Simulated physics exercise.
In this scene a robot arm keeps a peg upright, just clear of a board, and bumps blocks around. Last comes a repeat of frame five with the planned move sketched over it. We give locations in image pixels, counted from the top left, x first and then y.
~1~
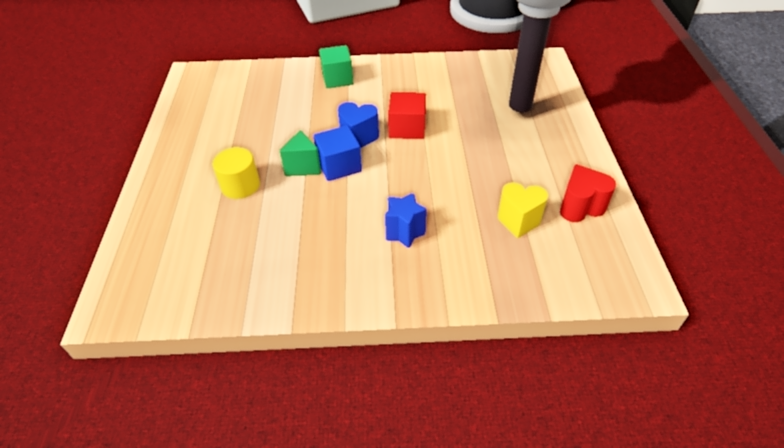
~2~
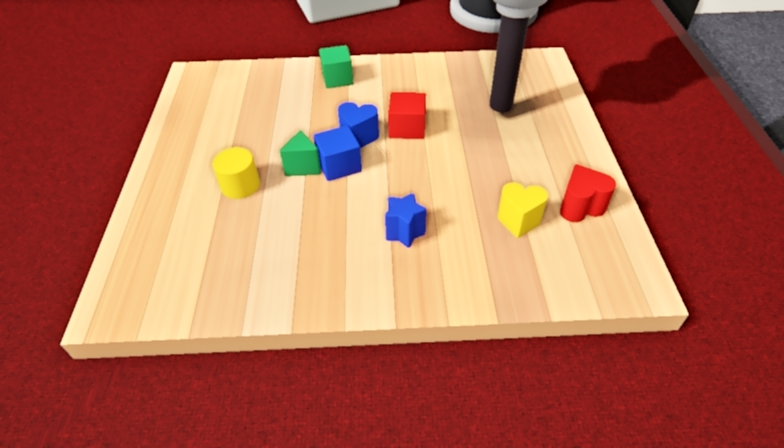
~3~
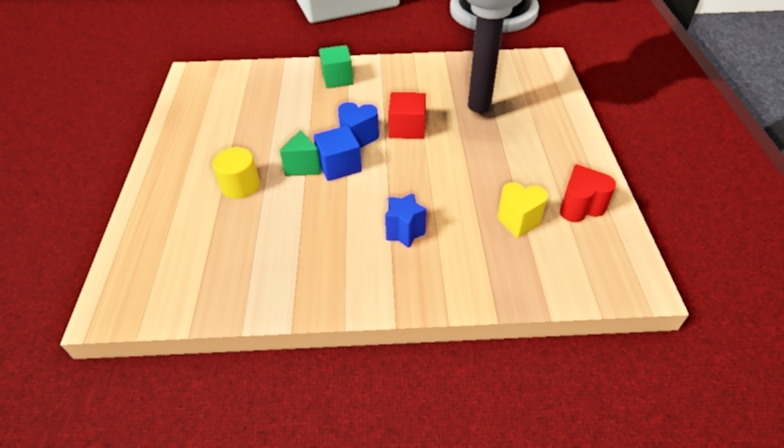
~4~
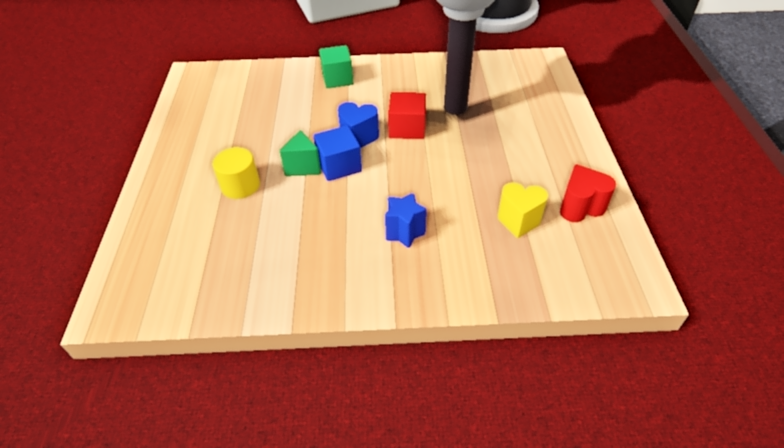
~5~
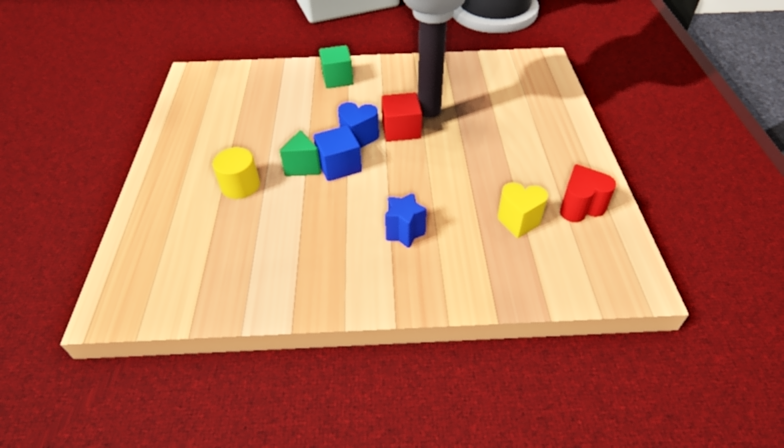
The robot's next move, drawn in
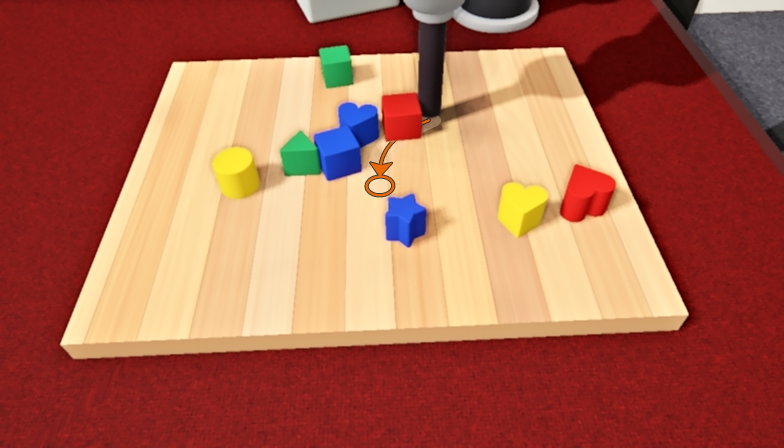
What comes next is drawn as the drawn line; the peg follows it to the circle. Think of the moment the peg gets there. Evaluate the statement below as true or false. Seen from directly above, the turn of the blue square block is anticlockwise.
It is true.
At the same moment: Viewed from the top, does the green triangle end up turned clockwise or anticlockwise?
It ends up turned clockwise.
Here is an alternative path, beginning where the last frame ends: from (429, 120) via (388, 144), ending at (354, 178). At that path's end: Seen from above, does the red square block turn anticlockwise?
No - that is not the case.
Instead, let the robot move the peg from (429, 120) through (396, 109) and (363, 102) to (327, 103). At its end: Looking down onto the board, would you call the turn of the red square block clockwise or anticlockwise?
From overhead, the rotation is counterclockwise.
The line goes from (429, 120) by way of (400, 135) and (382, 158) to (380, 186).
The first path, step by step. One third of the way, peg at (399, 126); green triangle at (287, 150), turned 30° clockwise; blue square block at (324, 143), turned 45° anticlockwise; blue heart-shaped block at (326, 115), turned 15° clockwise; red square block at (367, 115).
Two thirds of the way, peg at (382, 149); green triangle at (286, 150), turned 30° clockwise; blue square block at (324, 143), turned 45° anticlockwise; blue heart-shaped block at (314, 116), turned 30° clockwise; red square block at (352, 123), turned 25° clockwise.
At the end, peg at (380, 176); green triangle at (286, 150), turned 30° clockwise; blue square block at (324, 143), turned 45° anticlockwise; blue heart-shaped block at (314, 116), turned 30° clockwise; red square block at (352, 123), turned 25° clockwise.
